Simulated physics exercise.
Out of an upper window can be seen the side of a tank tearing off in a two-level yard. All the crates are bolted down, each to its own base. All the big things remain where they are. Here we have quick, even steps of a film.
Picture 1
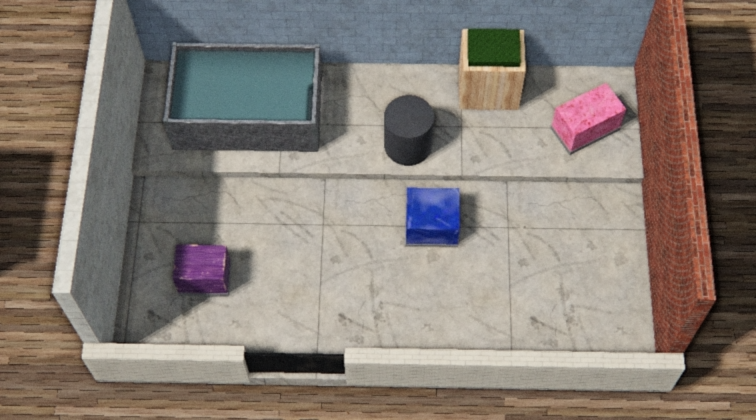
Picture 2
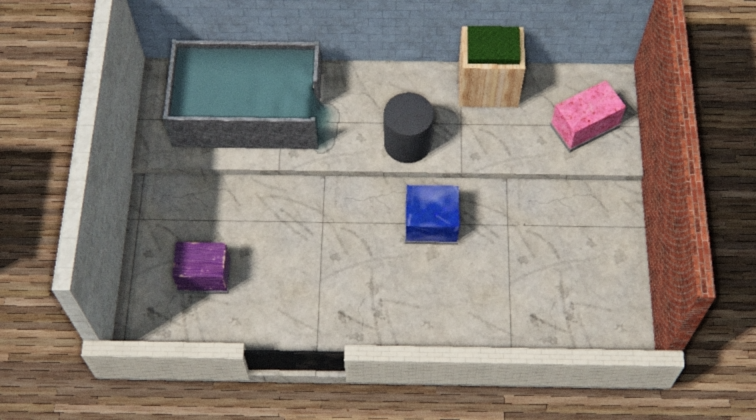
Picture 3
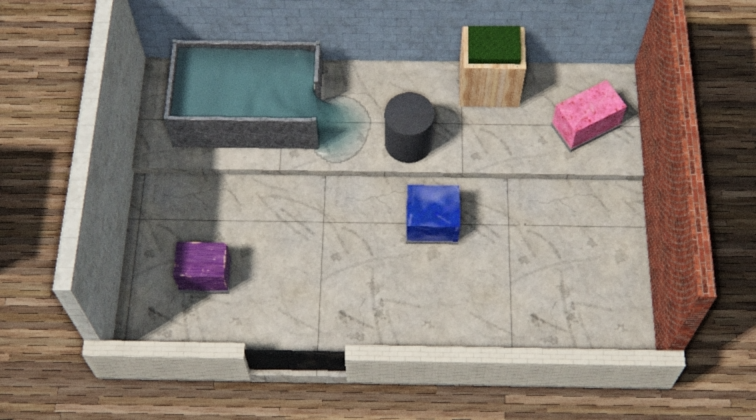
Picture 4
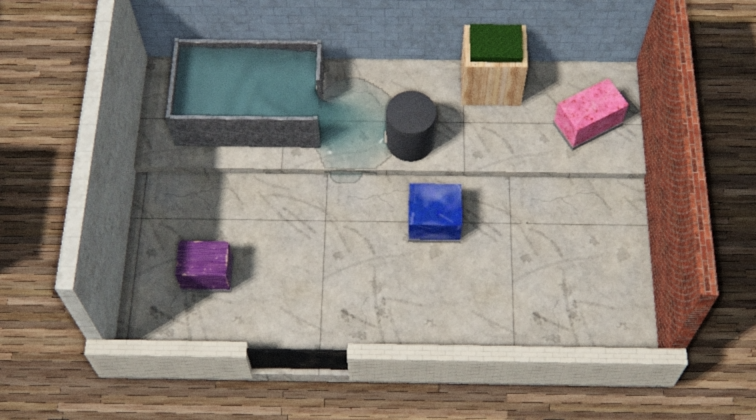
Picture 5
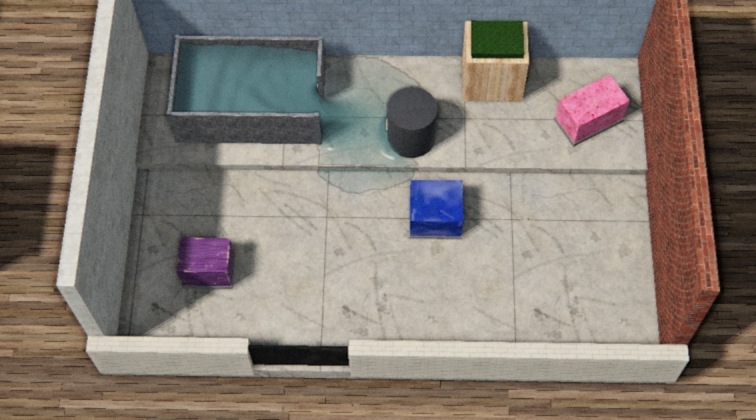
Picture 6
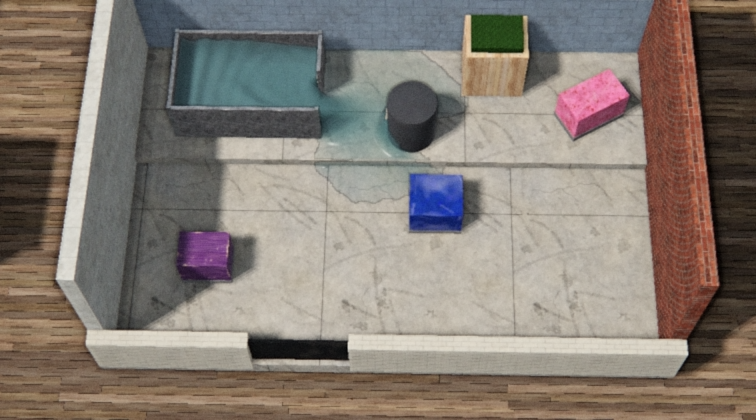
Walled yard seen from above, a gap opening in the tank's right side and water spreading across the pale floor around a dark cylinder.
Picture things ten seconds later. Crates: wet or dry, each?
The pink crate sits high enough; the purple crate sits high enough; the blue crate sits too low.
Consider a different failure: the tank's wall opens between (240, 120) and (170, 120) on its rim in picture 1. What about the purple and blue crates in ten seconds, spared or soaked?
In that case the purple one is flooded and the blue one is flooded.
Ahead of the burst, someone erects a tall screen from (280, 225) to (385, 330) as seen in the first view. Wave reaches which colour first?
It's the blue one.
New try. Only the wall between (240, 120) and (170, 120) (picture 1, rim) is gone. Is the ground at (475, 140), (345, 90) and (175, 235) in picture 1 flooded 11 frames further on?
So it's nothing at the first, nothing at the second and liquid at the third.
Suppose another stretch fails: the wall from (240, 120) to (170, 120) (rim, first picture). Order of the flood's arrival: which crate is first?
The crate marked purple, by my reading.
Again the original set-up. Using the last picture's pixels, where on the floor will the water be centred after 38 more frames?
Roughly (382, 189).
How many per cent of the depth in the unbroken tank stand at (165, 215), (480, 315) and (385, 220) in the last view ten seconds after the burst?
8, 10 and 6 per cent, roughly.
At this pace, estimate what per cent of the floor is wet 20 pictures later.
Some 55 per cent.
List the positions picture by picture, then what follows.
In the first picture, still water in the tank at (243, 85).
In the second picture, water pours out at (314, 119) and has run to (328, 107).
In the third picture, the front is at (364, 117), out from the gap at (315, 120).
In the fourth picture, the front is at a hidden place, out from the gap at (317, 119).
In the fifth picture, water pours out at (318, 115) and has run to a hidden place.
In the sixth picture, water pours out at (318, 109) and has run to (460, 92).
A moment on, water covers 20 % of the floor; the pink crate water round its plinth, the purple crate not reached, the blue crate water round its plinth.
Next, water covers 35 % of the floor; the pink crate water round its plinth, the purple crate not reached, the blue crate water round its plinth.
Then, water covers 55 % of the floor; the pink crate water round its plinth, the purple crate not reached, the blue crate water round its plinth.
Later, water covers 75 % of the floor; the pink crate water round its plinth, the purple crate water round its plinth, the blue crate water round its plinth.
In the end, water covers 95 % of the floor; the pink crate stayed above the water, the purple crate stayed above the water, the blue crate was topped.
